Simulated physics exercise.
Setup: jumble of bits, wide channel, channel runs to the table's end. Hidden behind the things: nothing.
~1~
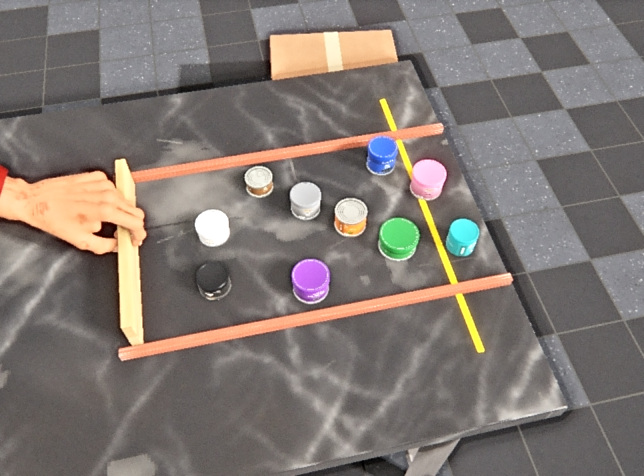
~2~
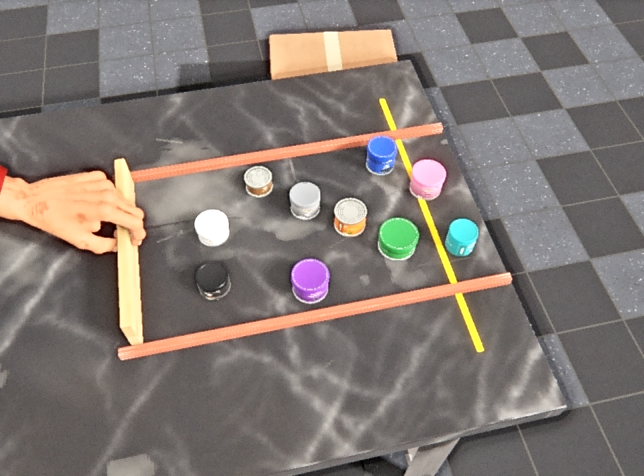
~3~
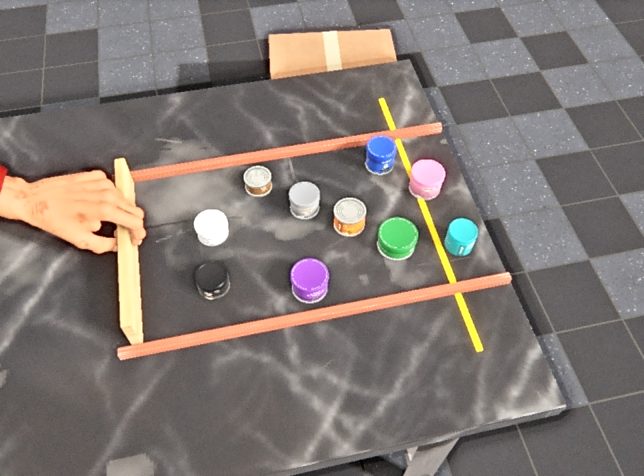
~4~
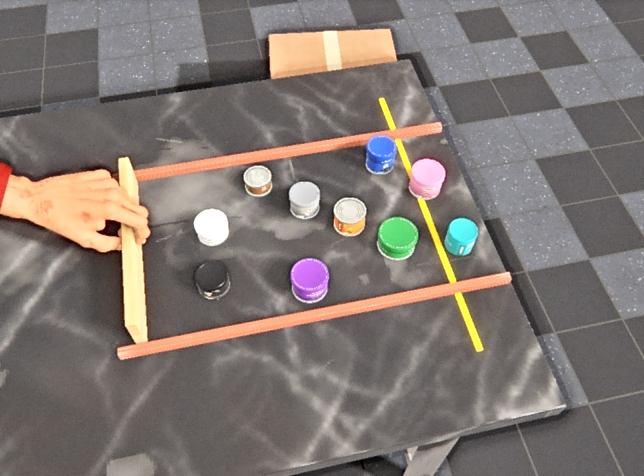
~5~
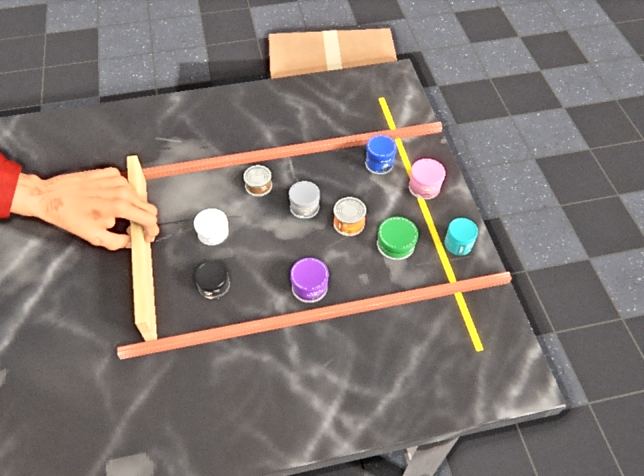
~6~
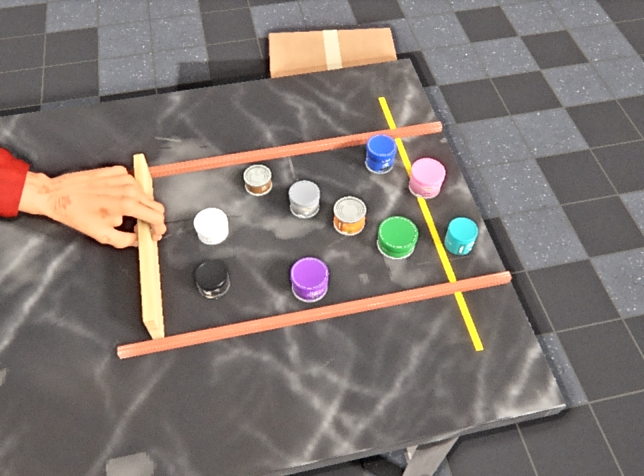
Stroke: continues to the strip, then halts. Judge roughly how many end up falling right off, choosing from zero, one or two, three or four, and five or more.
Honestly, the push sends one or two of them over the end.
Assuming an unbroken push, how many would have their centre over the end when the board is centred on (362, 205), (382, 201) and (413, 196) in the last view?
In order, that gives 0, then 0, then 1.
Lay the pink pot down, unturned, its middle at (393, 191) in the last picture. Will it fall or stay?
From that start, the object then is safe.
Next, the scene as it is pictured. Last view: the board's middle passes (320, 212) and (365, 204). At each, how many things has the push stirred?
The number moved is 6 and then 8.
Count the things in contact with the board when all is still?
The count in contact is 5.
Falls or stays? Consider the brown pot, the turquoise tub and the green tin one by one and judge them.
At the end the brown pot is still there, the turquoise tub is no longer there and the green tin is still there.
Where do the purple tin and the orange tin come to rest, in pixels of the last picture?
In the last picture the purple tin sits around (467, 259) and the orange tin around (454, 208).
Early on, none off yet; turquoise tub at rest near (461, 237); pink pot at rest near (426, 179); blue tin at rest near (381, 155).
Finally, the number that fall off is one or two; lost, turquoise tub.
